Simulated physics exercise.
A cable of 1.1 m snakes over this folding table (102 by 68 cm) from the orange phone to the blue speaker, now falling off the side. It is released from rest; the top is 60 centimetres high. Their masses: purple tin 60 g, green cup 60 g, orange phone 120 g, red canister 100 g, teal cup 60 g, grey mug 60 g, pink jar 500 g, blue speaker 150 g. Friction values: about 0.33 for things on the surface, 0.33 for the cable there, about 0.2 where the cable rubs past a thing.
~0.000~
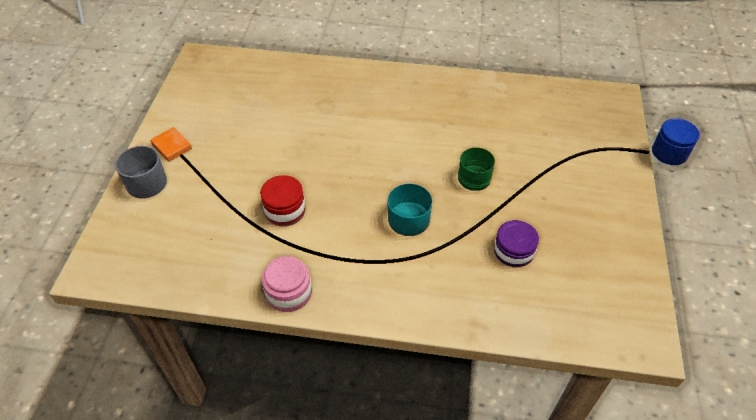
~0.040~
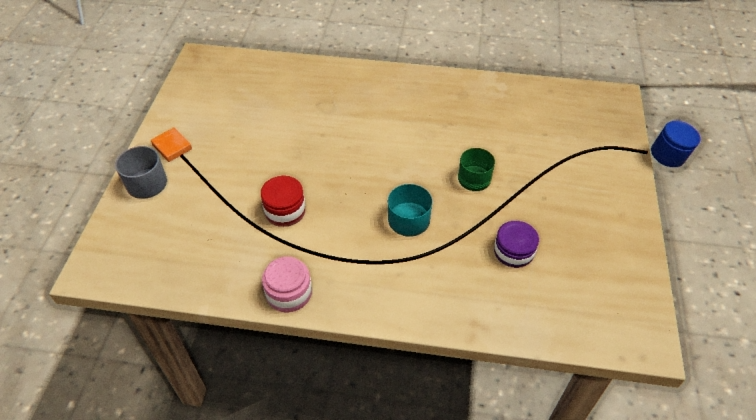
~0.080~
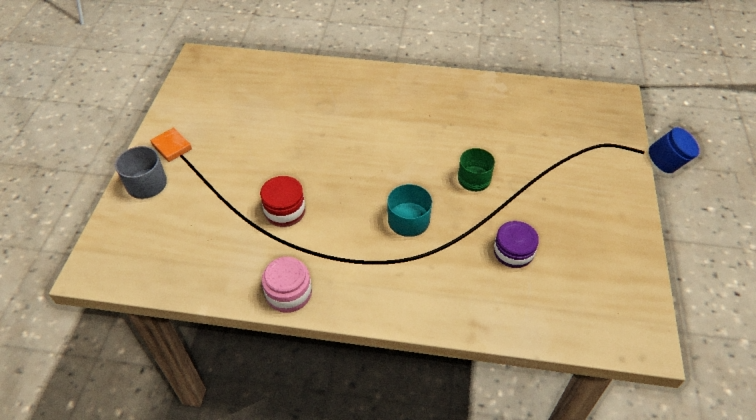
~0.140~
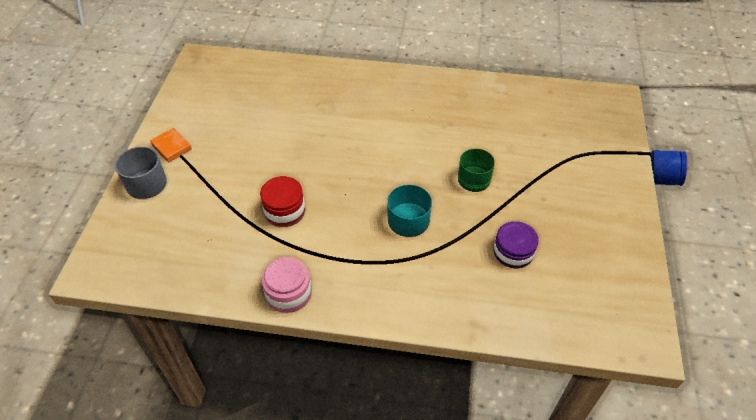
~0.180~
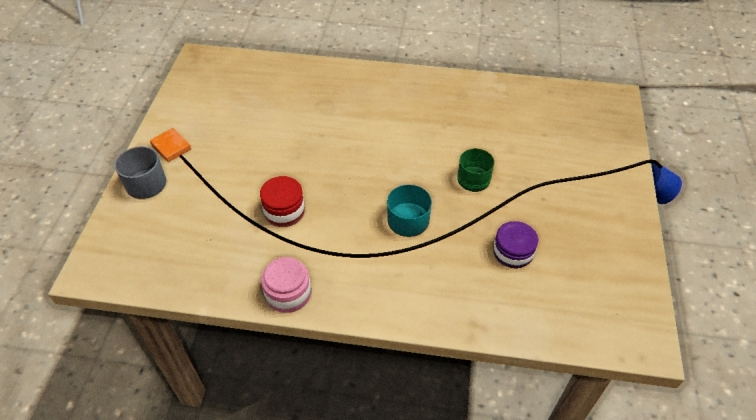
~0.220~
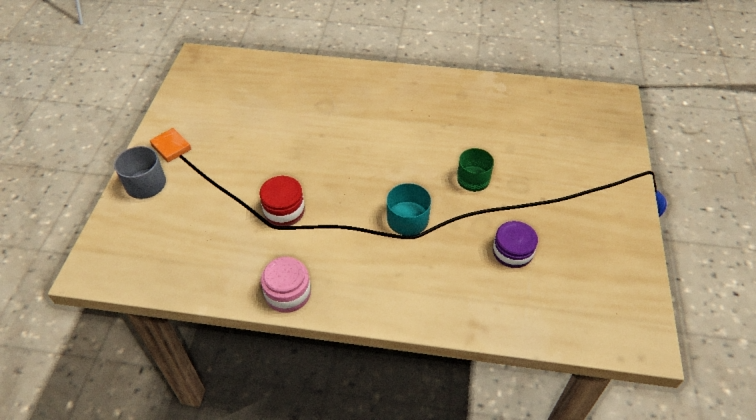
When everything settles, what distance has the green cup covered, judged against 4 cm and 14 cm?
It has covered at most 4 cm.
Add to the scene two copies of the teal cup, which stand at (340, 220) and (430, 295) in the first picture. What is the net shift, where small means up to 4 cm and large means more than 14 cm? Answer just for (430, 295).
At that spot the shift is slight.
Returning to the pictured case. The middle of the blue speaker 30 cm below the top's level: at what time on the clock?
That comes at 0.44 seconds.
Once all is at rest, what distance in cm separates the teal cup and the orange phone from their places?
The teal cup ends up around 10 cm from its start and the orange phone around 40 cm.
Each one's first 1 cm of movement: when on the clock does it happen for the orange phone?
Answer: Orange phone, 0.26 s.
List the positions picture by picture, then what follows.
The first frame shows green cup (478, 160); cable runs through (599, 150) (513, 198) (418, 256) (300, 248) (212, 188).
The second frame shows blue speaker (681, 133); cable runs through (598, 149) (418, 257) (212, 189).
The third frame shows blue speaker (674, 151); cable runs through (595, 147) (417, 257) (212, 189).
The fourth frame shows blue speaker (667, 168); cable runs through (601, 153) (417, 257) (212, 189).
The fifth frame shows blue speaker (658, 183); cable runs through (626, 168) (420, 246) (212, 189).
The sixth frame shows green cup (477, 161); cable runs through (650, 172) (545, 203) (316, 227) (217, 186).
After 0.5 s, the cable's tail end at (229, 179); blue speaker over the edge, orange phone 12 cm off its start, teal cup 10 cm off its start.
After 0.7 s, the cable's tail end at (307, 193); orange phone 27 cm off its start, blue speaker over the edge, teal cup 11 cm off its start.
After 1.0 s, the cable's tail end at (367, 210); orange phone 39 cm off its start at (347, 206), blue speaker over the edge, red canister 12 cm off its start at (324, 152).
After 1.2 s, the cable's tail end at (369, 211); orange phone 39 cm off its start, blue speaker over the edge, red canister 12 cm off its start.
After 2.4 s, the cable's tail end at (369, 211); green cup 0 cm off its start at (477, 161), orange phone 39 cm off its start at (349, 206), blue speaker over the edge, red canister 12 cm off its start at (324, 152).
